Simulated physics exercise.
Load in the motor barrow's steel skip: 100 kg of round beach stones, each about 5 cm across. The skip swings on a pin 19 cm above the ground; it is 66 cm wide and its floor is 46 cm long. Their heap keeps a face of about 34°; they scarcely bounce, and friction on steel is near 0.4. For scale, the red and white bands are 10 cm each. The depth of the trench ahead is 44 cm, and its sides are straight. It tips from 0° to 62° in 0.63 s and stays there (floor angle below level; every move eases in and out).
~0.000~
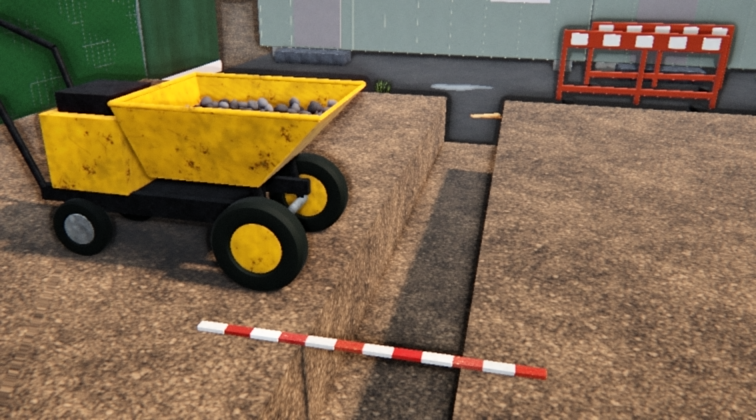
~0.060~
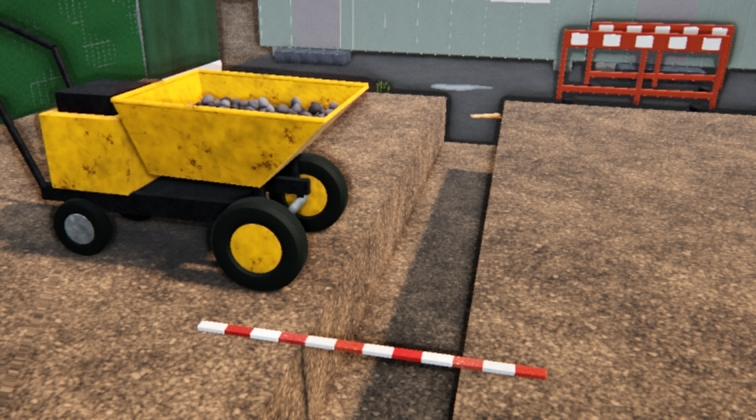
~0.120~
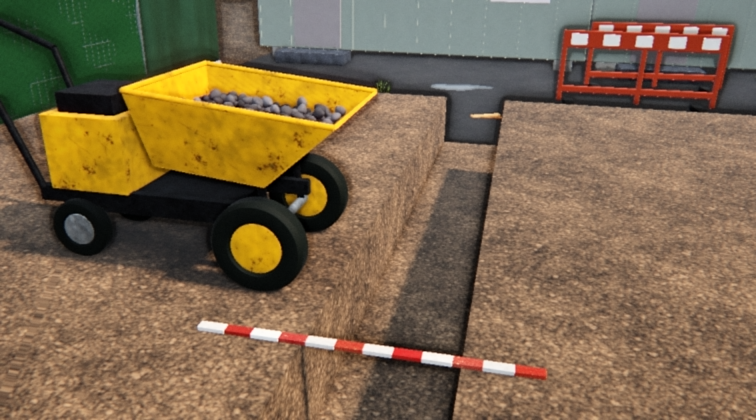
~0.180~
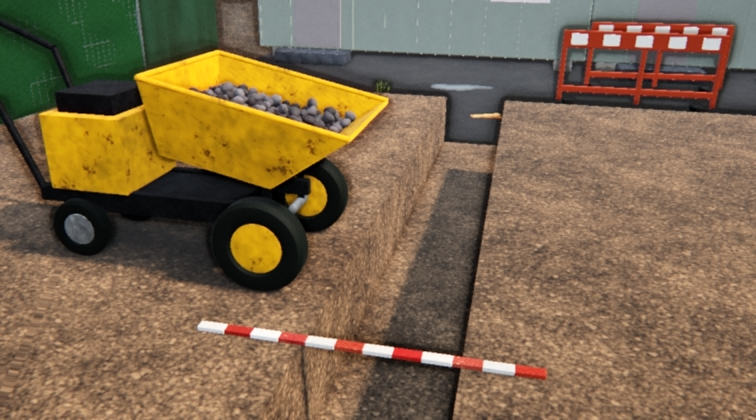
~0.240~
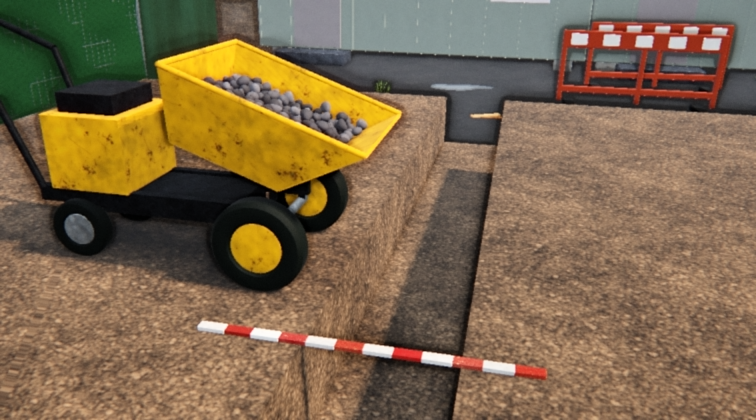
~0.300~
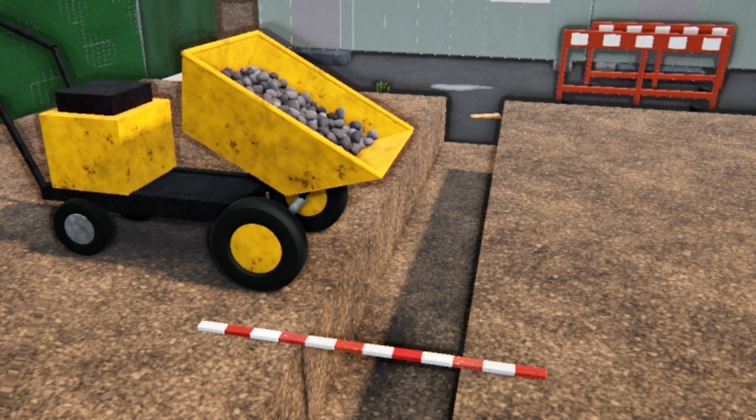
A yellow motor barrow's skip, loaded with grey stones, starts level and tilts steadily, its rear rising and its front lip dipping to the right, as the stones shift forward inside. The barrow's black wheels stay put on brown ground at left, beside a straight-sided trench with a red-and-white banded pole across it. The still, raised view also shows green and grey panels and a red barrier behind.
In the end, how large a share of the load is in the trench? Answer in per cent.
A share of roughly 60 %.
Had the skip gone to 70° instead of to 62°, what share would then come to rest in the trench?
I'd guess some 65 in a hundred.
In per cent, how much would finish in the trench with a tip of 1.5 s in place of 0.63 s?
That works out at about 80 in a hundred.
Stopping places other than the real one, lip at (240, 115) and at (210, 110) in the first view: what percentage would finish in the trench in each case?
That gives roughly 100 per cent and roughly 100 per cent.
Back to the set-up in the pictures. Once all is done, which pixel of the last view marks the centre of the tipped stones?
The tipped stones centre close to (460, 347).
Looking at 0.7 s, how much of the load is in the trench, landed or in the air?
Close to 15 per cent has got there by then.
After 0.5 s the floor is at 52°; 100 % in the skip; the foremost stones are at (384, 202).
After 0.7 s the floor is at 62°; 86 % in the skip, 14 % in the trench; the foremost stones are at (473, 265).
After 1.1 s the floor is at 62°; 30 % in the skip, 32 % in the trench, 38 % past the trench; the foremost stones are at (631, 306).
After 3.0 s the floor is at 62°; 0 % in the skip, 60 % in the trench, 40 % past the trench; the foremost stones are past the picture's edge.
